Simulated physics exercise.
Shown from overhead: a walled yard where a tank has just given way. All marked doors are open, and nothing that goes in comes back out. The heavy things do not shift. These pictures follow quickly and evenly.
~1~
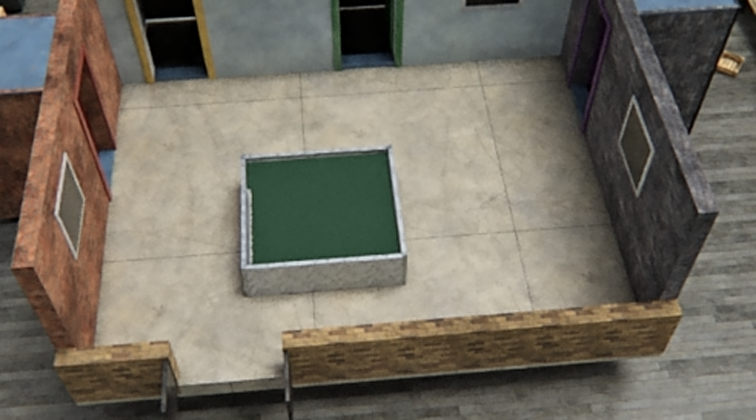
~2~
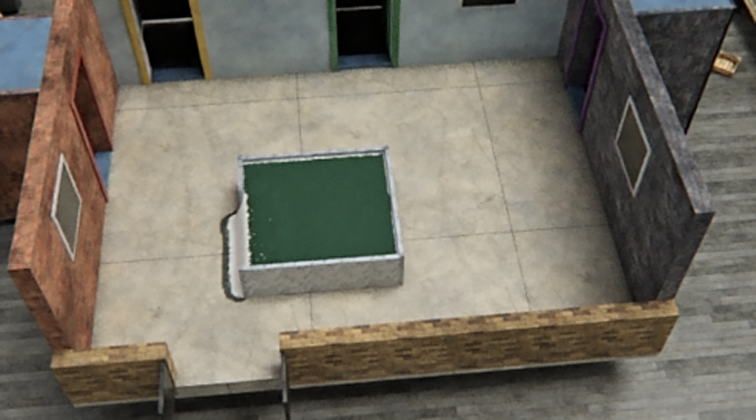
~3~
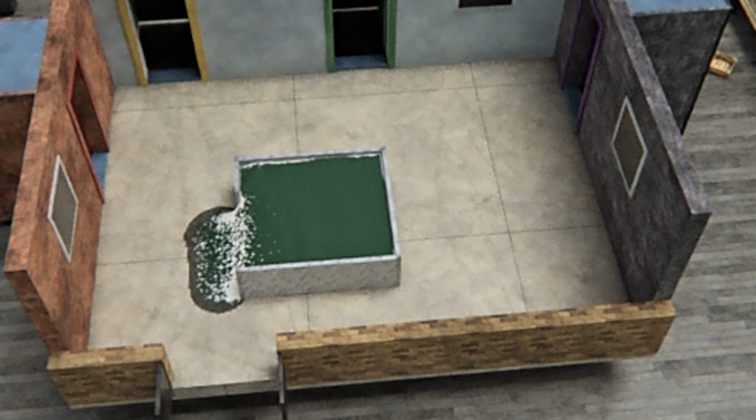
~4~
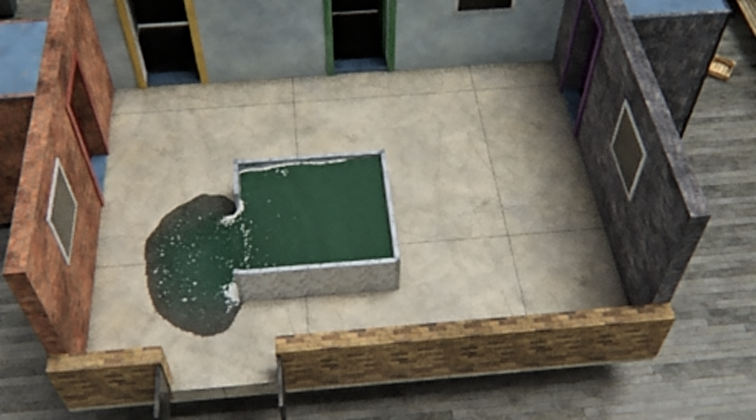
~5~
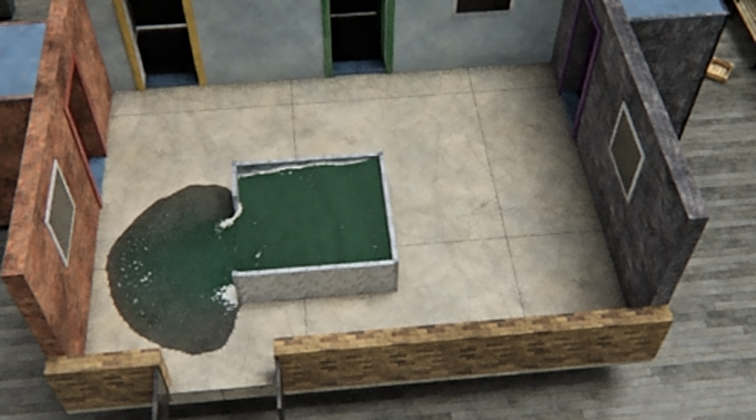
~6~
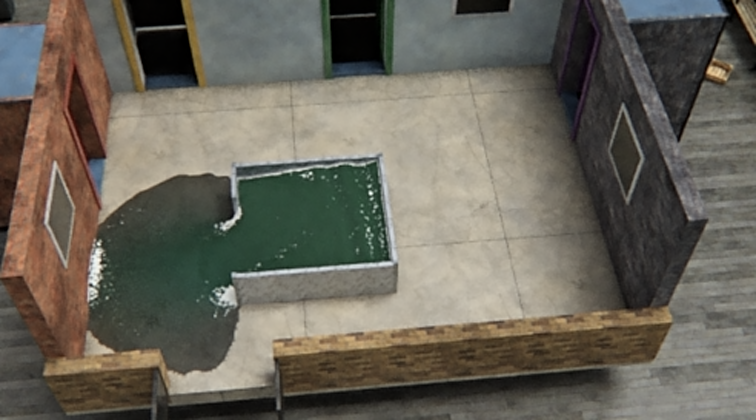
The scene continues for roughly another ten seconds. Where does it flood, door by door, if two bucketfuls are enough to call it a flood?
At the green door it does not flood; at the red door it floods; at the yellow door it floods; at the purple door it does not flood.
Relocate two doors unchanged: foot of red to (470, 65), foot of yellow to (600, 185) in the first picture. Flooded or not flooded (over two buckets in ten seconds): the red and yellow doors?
In that case the red door keeps within it while the yellow door keeps within it.
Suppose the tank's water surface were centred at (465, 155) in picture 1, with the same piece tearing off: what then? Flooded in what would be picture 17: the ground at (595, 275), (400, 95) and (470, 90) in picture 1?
One after the other: Not flooded, clear, free of water.
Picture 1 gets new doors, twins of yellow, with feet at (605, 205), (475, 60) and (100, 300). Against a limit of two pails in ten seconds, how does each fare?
Door by door: Ends up below, ends up below, ends up above.
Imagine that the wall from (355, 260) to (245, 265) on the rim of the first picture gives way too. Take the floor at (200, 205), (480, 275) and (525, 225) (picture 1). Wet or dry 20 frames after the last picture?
Taken in turn they're unwetted, swamped and swamped.
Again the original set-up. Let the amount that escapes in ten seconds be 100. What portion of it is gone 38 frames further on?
Estimate: Some 65 %.
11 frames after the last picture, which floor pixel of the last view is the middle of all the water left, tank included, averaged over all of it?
The water centres close to (222, 261).
A moment on, water covers 20 % of the floor; the green door not reached, the red door under two buckets in, the yellow door not reached, the purple door not reached.
Next, water covers 20 % of the floor; the green door not reached, the red door under two buckets in, the yellow door not reached, the purple door not reached.
Then, water covers 40 % of the floor; the green door not reached, the red door over two buckets in, the yellow door under two buckets in, the purple door not reached.
Later, water covers 70 % of the floor; the green door wet at the sill, nothing in, the red door over two buckets in, the yellow door over two buckets in, the purple door not reached.
In the end, water covers 95 % of the floor; the green door wet at the sill, nothing in, the red door far over two buckets in, the yellow door far over two buckets in, the purple door wet at the sill, nothing in.
